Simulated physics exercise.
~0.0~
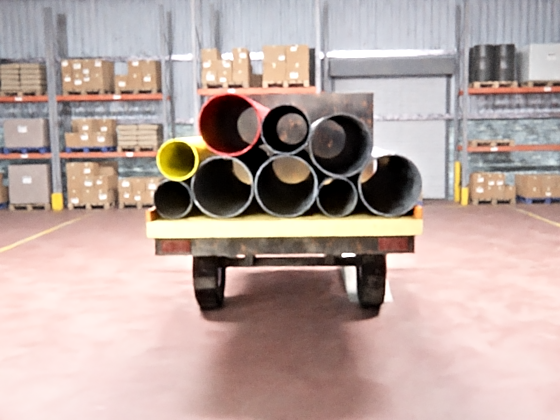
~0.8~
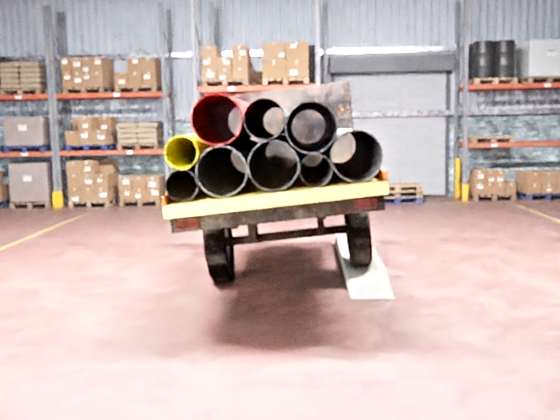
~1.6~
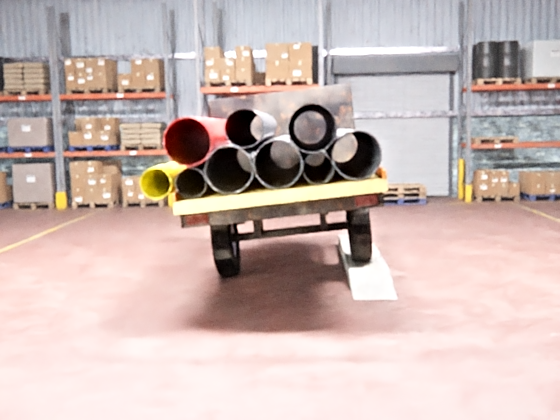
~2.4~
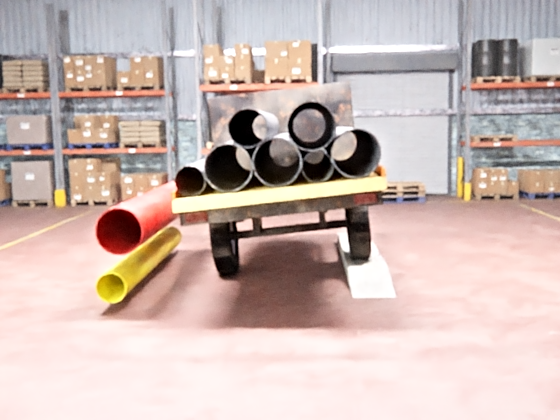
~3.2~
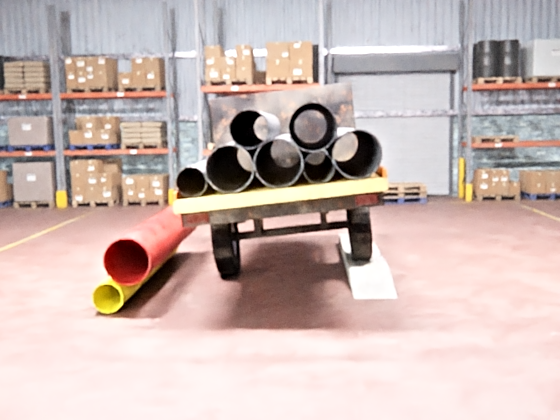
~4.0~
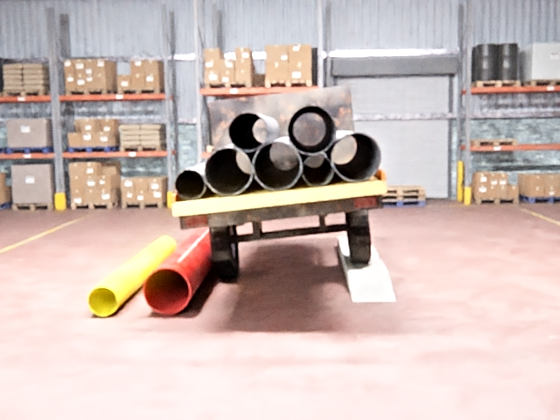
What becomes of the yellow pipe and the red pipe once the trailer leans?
The yellow pipe falls off the trailer, and the red one goes over the edge too, so both end up on the floor to the left.
